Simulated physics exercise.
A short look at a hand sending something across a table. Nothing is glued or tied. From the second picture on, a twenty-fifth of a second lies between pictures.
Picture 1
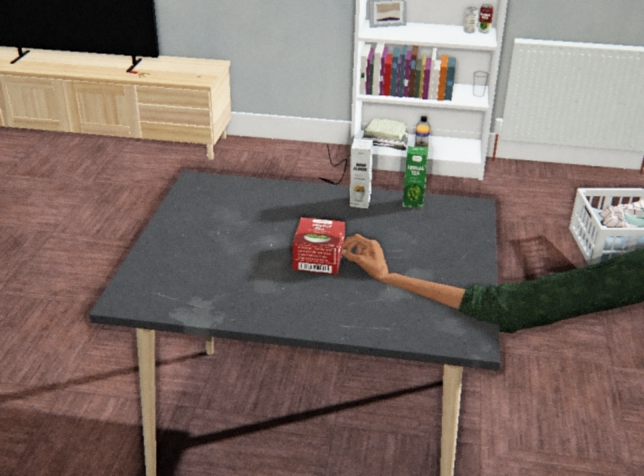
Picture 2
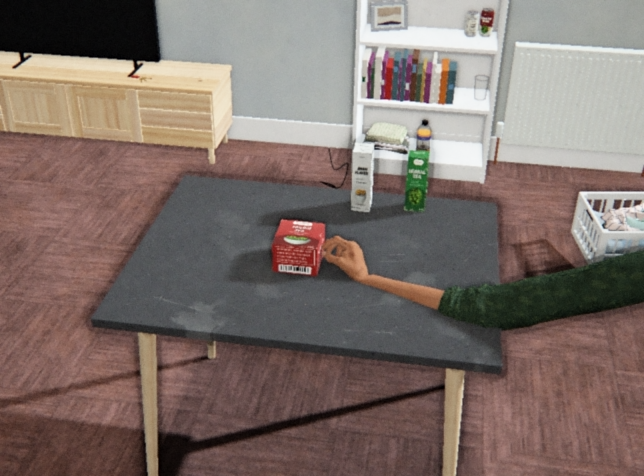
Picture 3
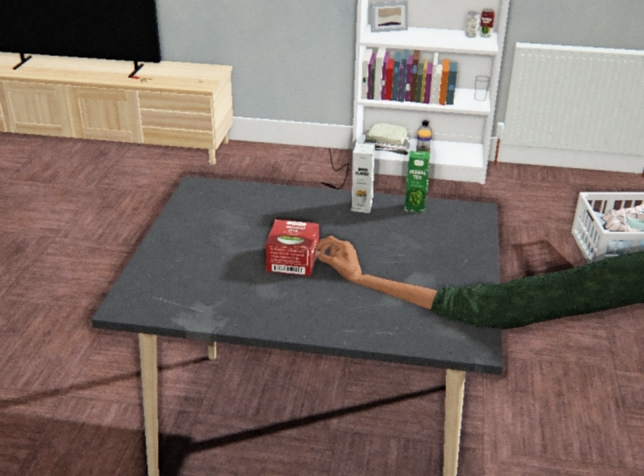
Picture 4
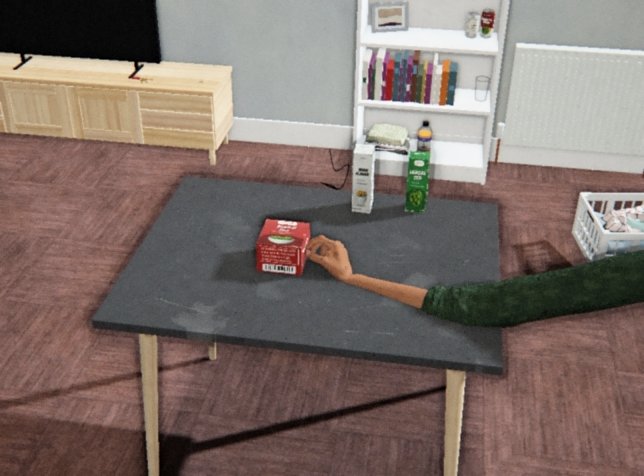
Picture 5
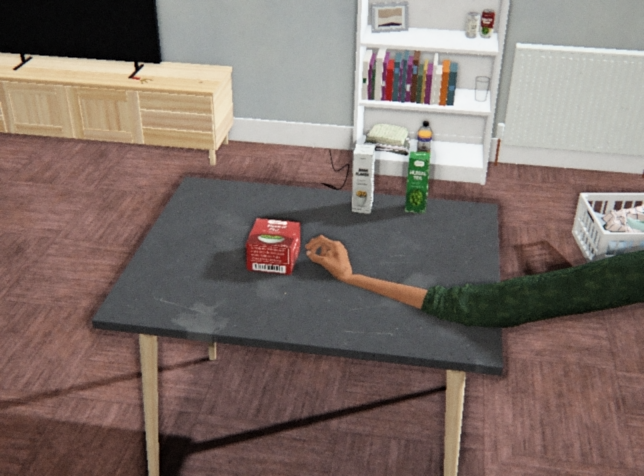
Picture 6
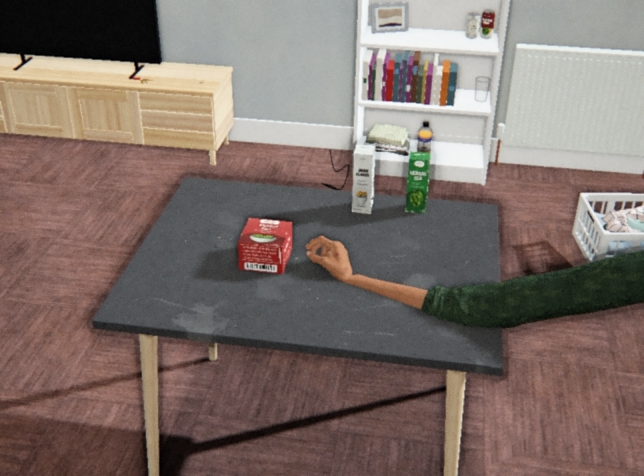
A red box slid left across a dark table, nudged by a hand reaching in from the right, then moved a little farther from the fingers while two cartons stood still behind it.
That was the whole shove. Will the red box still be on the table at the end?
The red box is still on the table.
Then, 0.10 s past the last view, red box displaced about its own width near (252, 245).
Then, 0.30 s past the last view, red box resting near (250, 245).
Finally, moved from the start, red box. Final places as the last picture's camera would see them, red box near (249, 244).
